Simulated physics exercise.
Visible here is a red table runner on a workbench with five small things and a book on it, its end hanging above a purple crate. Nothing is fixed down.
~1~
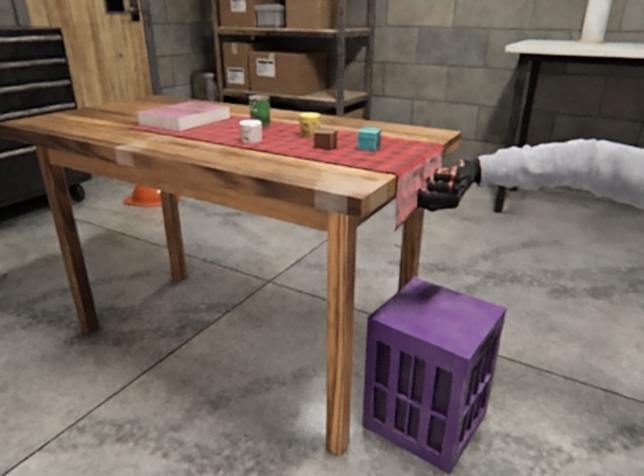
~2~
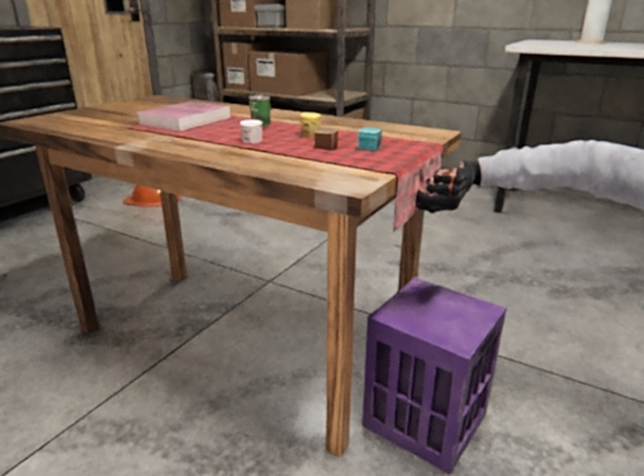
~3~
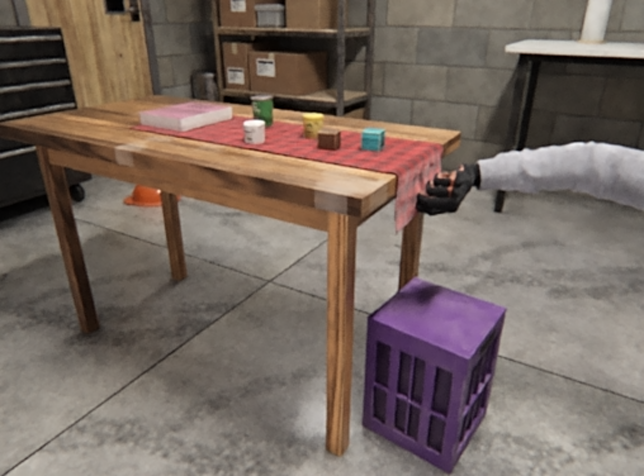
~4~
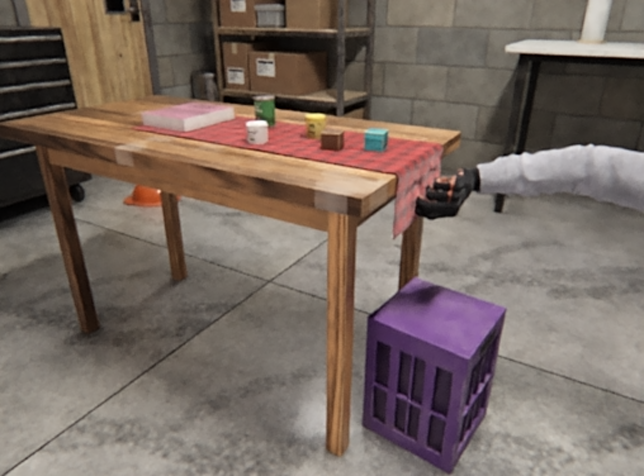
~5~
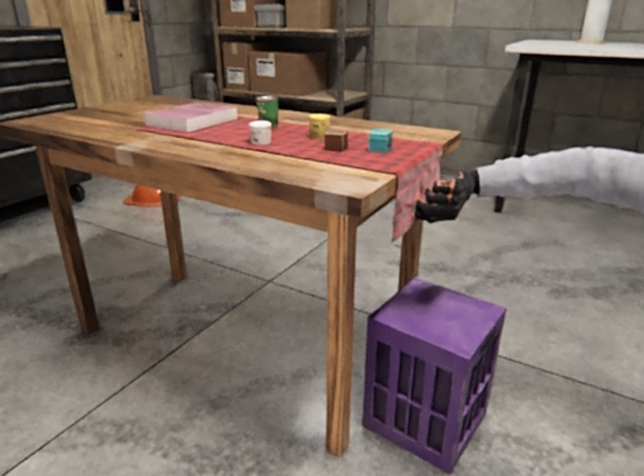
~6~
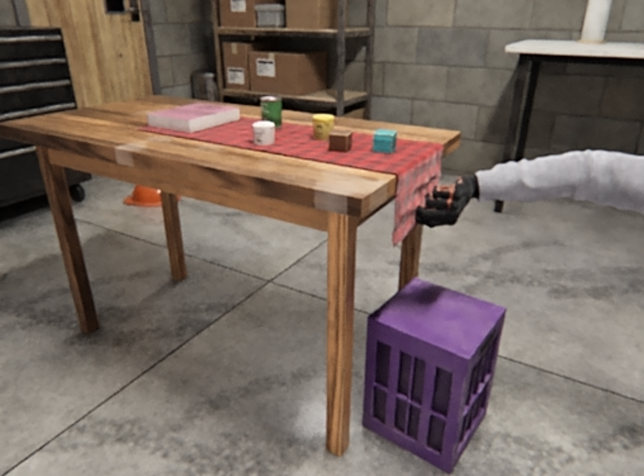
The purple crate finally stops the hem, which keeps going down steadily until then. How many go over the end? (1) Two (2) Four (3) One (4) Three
The answer is 1.
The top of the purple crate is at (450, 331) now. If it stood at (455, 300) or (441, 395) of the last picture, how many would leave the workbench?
Result: 1; 4.
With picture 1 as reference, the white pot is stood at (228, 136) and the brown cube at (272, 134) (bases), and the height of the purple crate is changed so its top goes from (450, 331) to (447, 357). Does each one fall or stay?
The white pot stays put, the brown cube stays put.
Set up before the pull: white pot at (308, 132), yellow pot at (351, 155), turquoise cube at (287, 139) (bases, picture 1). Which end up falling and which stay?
The white pot? It stays where it is. The yellow pot tips off, and the turquoise cube stays where it is.
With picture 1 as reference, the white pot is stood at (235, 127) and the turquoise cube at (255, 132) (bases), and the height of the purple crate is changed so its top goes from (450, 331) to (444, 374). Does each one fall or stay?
The white pot stays aboard; the turquoise cube stays aboard.
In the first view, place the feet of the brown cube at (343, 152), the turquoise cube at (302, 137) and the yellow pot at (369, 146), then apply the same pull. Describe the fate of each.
In the end the brown cube is no longer up there, the turquoise cube is still up there and the yellow pot is no longer up there.
Soon after, hem near (414, 268); turquoise cube gone.
Then, hem on the crate; turquoise cube and brown cube gone.
At rest, hem on the crate; turquoise cube and brown cube gone. The count of fallen things is two.
